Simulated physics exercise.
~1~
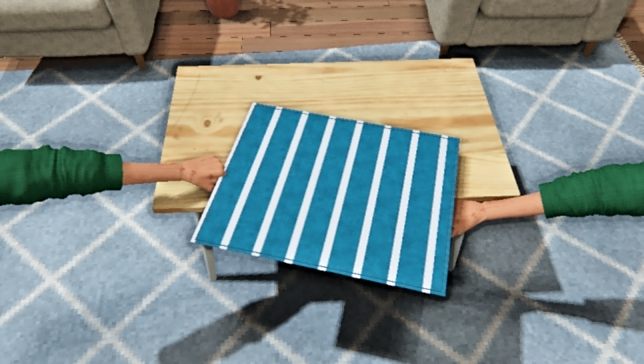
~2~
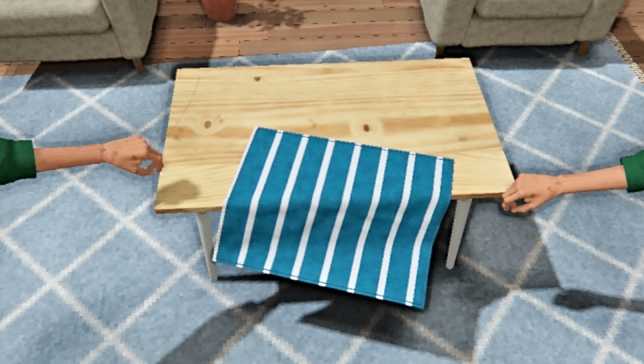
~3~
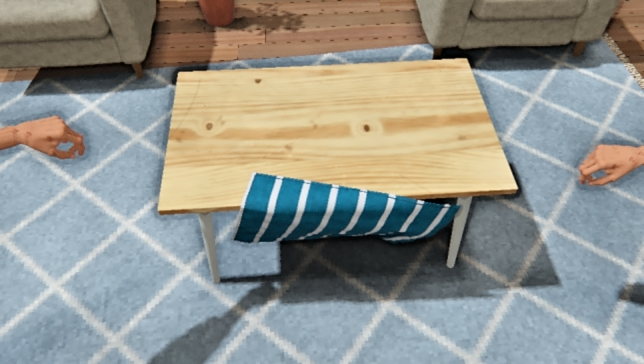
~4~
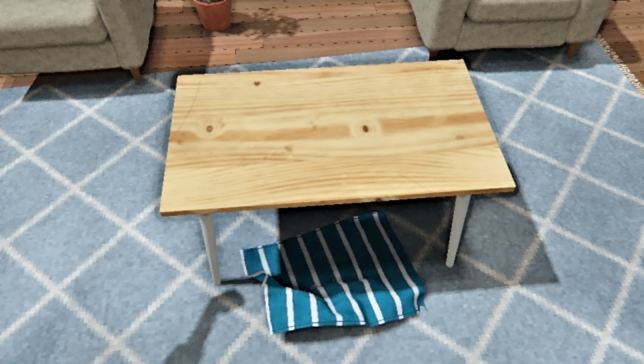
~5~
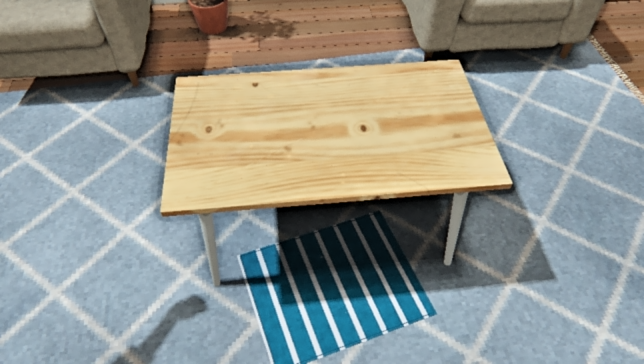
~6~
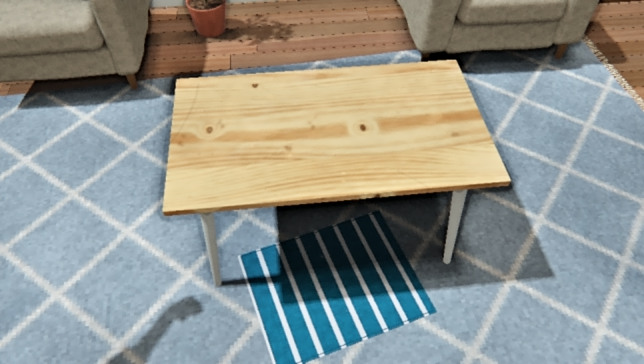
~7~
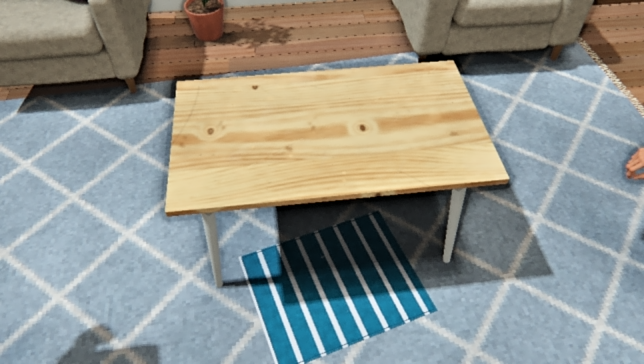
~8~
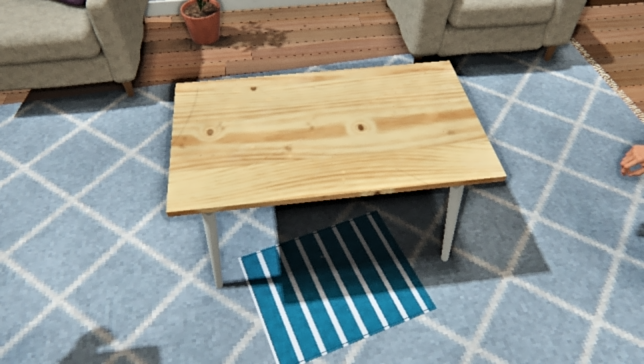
On a wooden table, two hands release a striped cloth that slides off onto the rug.
